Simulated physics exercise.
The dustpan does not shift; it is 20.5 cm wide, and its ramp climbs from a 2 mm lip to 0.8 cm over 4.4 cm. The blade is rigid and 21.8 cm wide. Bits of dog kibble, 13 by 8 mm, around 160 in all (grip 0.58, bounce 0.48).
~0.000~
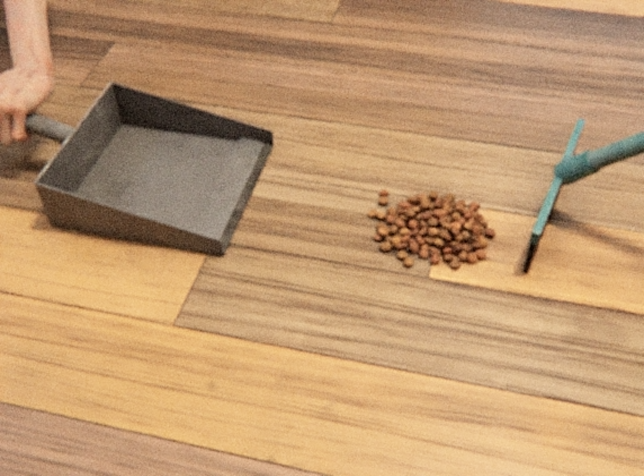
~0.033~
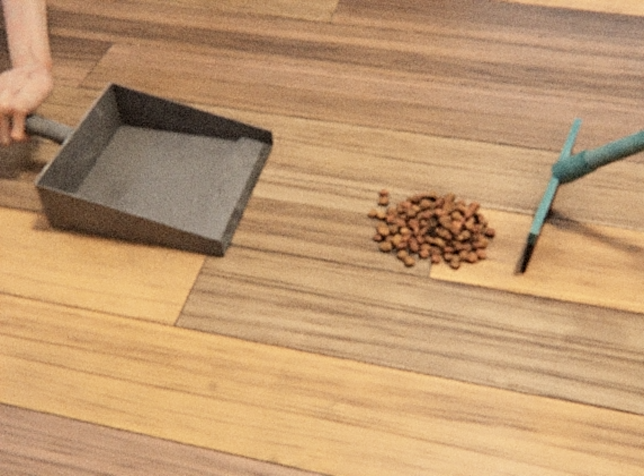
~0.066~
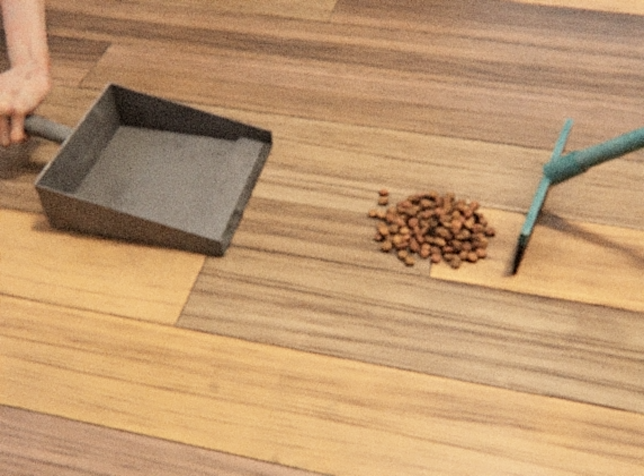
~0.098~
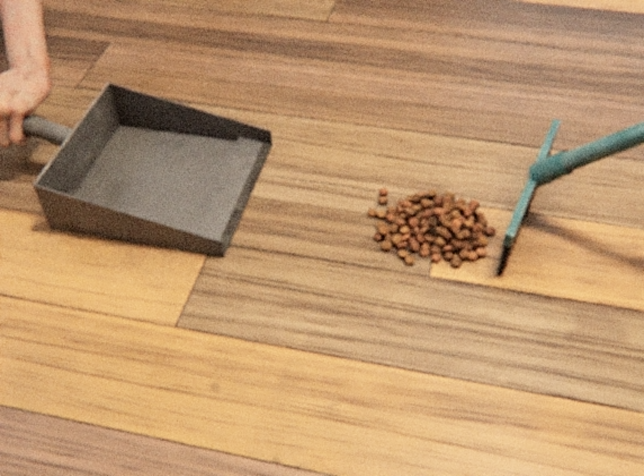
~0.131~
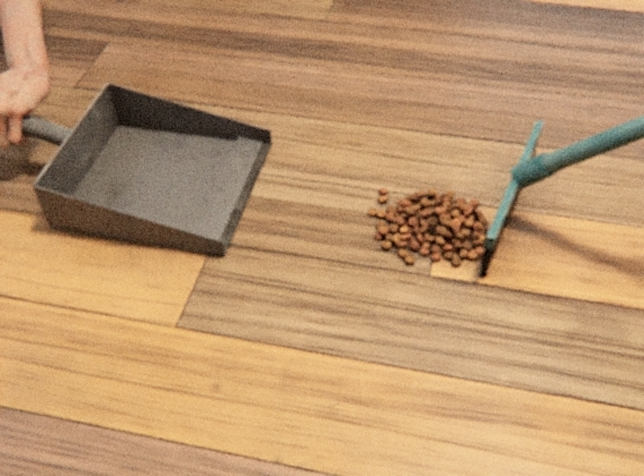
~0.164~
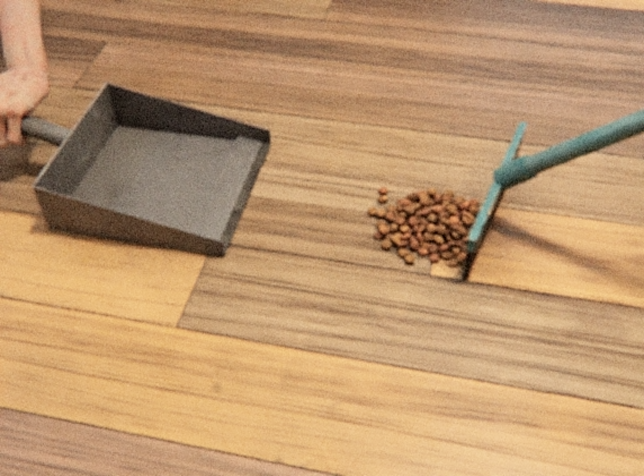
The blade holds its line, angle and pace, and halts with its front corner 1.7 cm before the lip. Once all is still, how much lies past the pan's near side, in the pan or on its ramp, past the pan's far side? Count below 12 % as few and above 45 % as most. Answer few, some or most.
Past the pan's near side: Some; in the pan or on its ramp: Few; past the pan's far side: Few.
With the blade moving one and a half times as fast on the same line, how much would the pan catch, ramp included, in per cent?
It would be near 15 per cent.
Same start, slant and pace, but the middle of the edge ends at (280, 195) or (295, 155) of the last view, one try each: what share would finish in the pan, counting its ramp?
Some 30 and 30 per cent.
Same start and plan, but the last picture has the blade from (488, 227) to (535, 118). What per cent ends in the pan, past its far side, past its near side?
Pan 30, far 5, near 0.
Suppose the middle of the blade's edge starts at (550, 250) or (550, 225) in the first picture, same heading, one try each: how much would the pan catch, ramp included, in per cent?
Some 0 and 5 per cent.
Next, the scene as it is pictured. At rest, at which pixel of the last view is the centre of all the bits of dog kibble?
Near (262, 212).
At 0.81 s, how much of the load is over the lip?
About 5 per cent by then.
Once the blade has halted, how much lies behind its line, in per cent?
Some 15 per cent.
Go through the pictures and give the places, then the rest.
Blade from (535, 238) to (579, 128), moved 0.0 cm, 0 of the pieces shifted so far; middle of the pieces at (438, 224); pan at (154, 181), in the first picture.
Blade from (532, 238) to (576, 128), moved 0.3 cm, 0 of the pieces shifted so far; middle of the pieces at (438, 224), in the second picture.
Blade from (523, 239) to (568, 128), moved 1.4 cm, 0 of the pieces shifted so far; middle of the pieces at (438, 223), in the third picture.
Blade from (509, 241) to (555, 129), moved 3.1 cm, 0 of the pieces shifted so far; middle of the pieces at (438, 223), in the fourth picture.
Blade from (490, 243) to (538, 130), moved 5.2 cm, 0 of the pieces shifted so far; middle of the pieces at (438, 222), in the fifth picture.
Blade from (472, 245) to (521, 132), moved 7.3 cm, 32 of the pieces shifted so far; middle of the pieces at (436, 220); pan at (152, 183). Its pace works out near 0.64 m/s, heading 25 degrees towards the viewer's side, in the sixth picture.
After 0.39 s, middle of the blade 17 cm from the lip; 0 % over the lip, far side 0 %, near side 5 %.
After 0.54 s, middle of the blade 8 cm from the lip; 0 % over the lip, far side 0 %, near side 10 %.
Then, at 0.81 s, middle of the blade 4 cm from the lip; 5 % over the lip, far side 0 %, near side 15 %.
At rest (1.1 s), near side 15 %, pan 5 %, far side 0 %, in front of the lip or behind the blade 75 %.
